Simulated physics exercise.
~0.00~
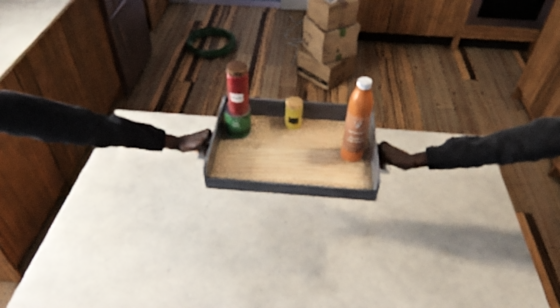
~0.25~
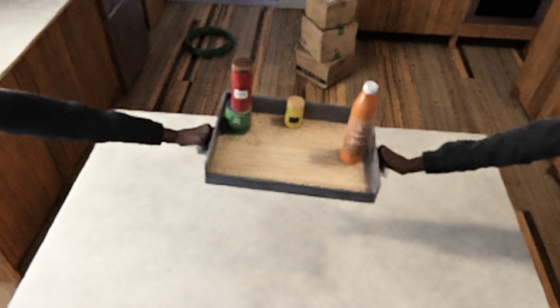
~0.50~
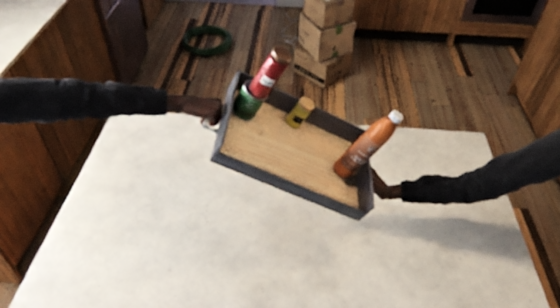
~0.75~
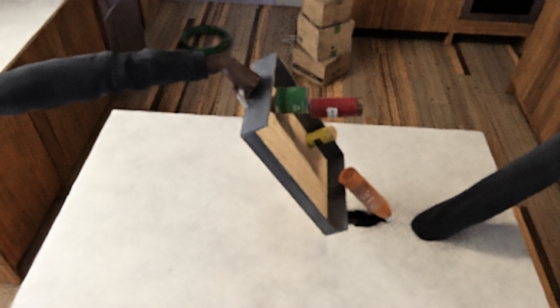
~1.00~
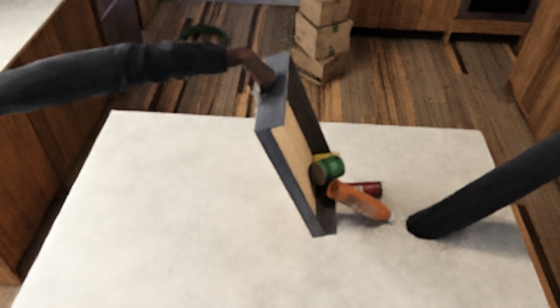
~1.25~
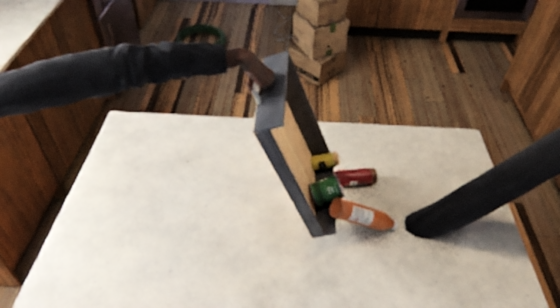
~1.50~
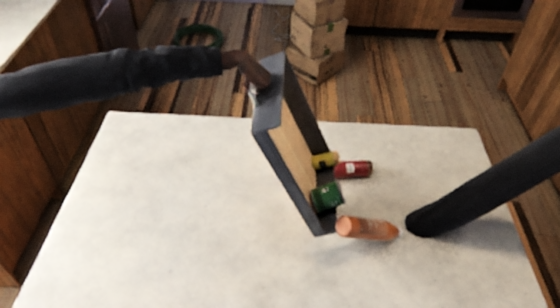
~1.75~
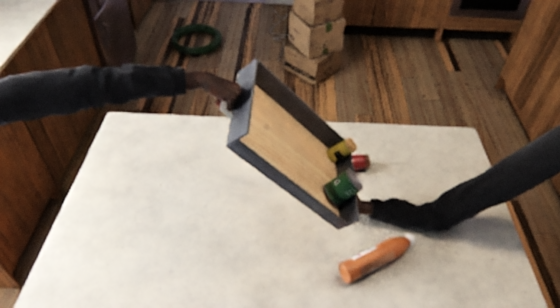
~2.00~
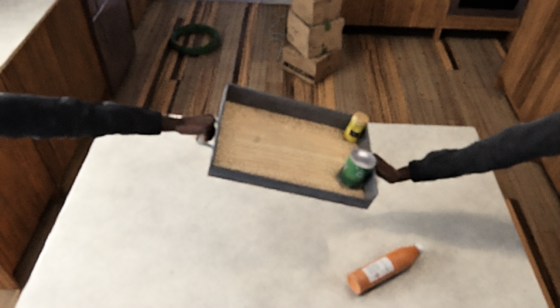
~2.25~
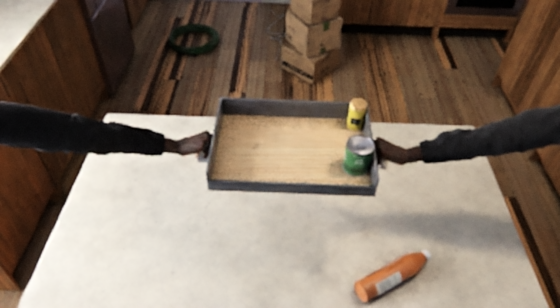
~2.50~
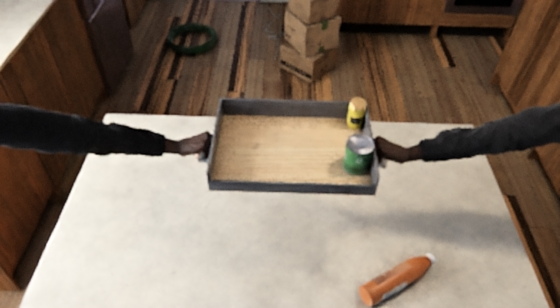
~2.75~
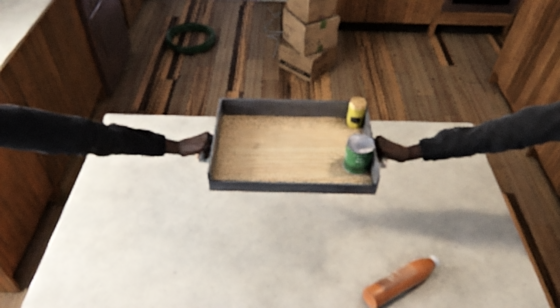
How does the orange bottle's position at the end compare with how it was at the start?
At the start the orange bottle stood upright in the tray, and at the end it was lying on its side on the white table.
